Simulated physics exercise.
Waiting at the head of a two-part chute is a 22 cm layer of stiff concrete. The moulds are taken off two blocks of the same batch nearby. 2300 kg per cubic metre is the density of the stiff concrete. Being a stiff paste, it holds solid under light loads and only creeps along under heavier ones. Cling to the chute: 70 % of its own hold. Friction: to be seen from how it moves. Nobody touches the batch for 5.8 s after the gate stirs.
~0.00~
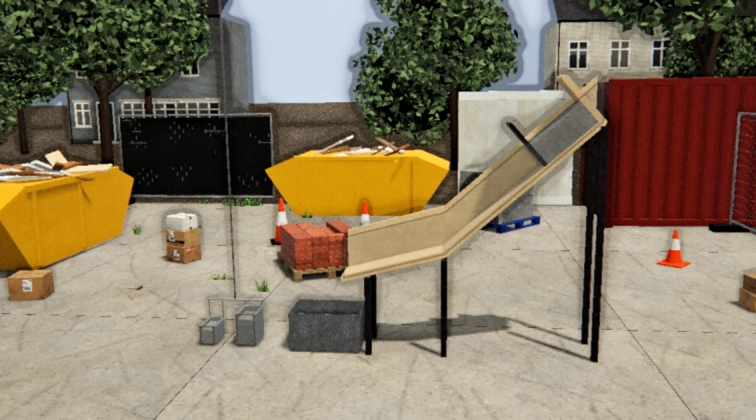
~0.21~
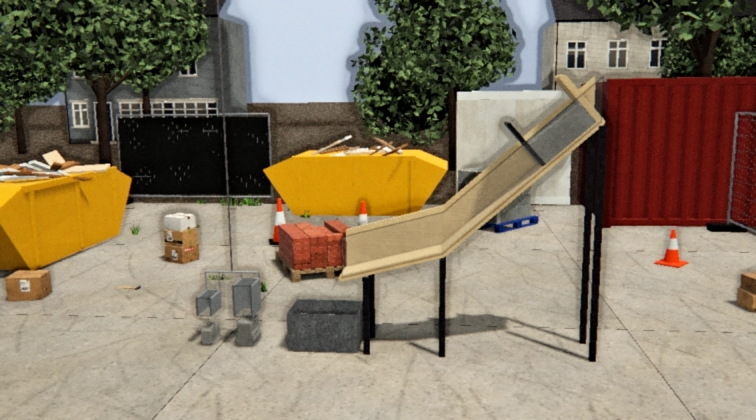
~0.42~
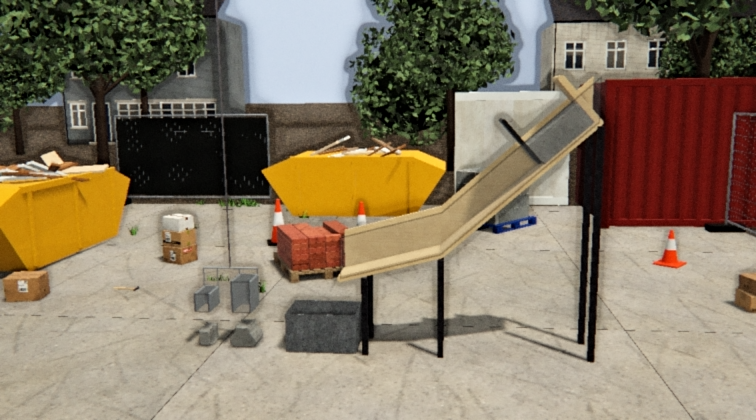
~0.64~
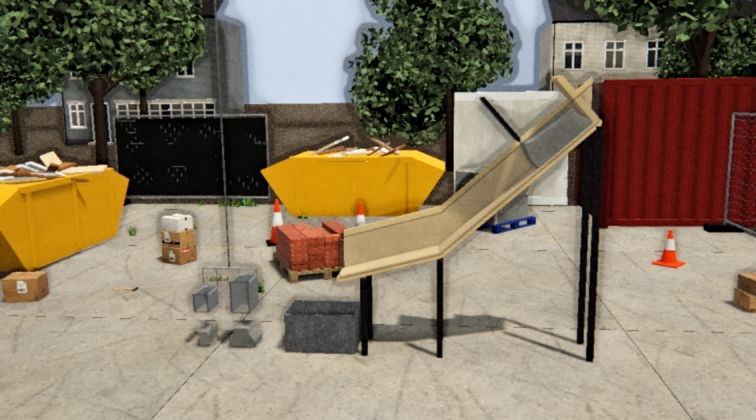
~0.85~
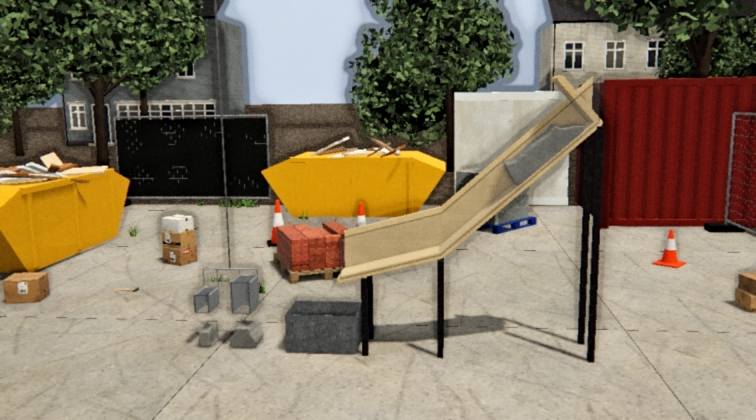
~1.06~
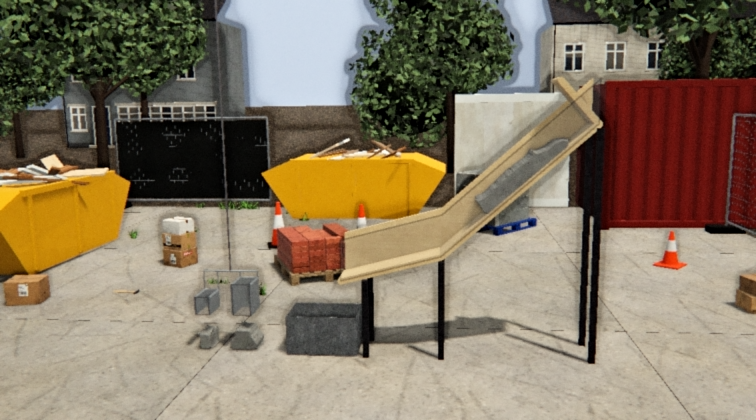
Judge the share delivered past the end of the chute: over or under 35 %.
Looks like the share delivered past the chute's end lands beneath 35 %.
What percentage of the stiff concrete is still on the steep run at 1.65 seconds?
Near 50 %.
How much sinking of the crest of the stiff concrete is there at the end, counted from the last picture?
Measured change: About 73.0 cm.
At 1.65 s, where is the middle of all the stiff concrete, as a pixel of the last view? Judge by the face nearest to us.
Roughly at (441, 239).
After 1.65 s, 51 % is on the steep run, 49 % on the flatter one and 0 % past the end.
After 2.36 s, 22 % is on the steep run, 78 % on the flatter one and 0 % past the end.
After 3.06 s, 22 % is on the steep run, 78 % on the flatter one and 0 % past the end.
After 3.76 s, 22 % is on the steep run, 78 % on the flatter one and 0 % past the end.
After 6.17 s, at the end, 22 % is on the steep run, 78 % on the flatter one and 0 % past the end.
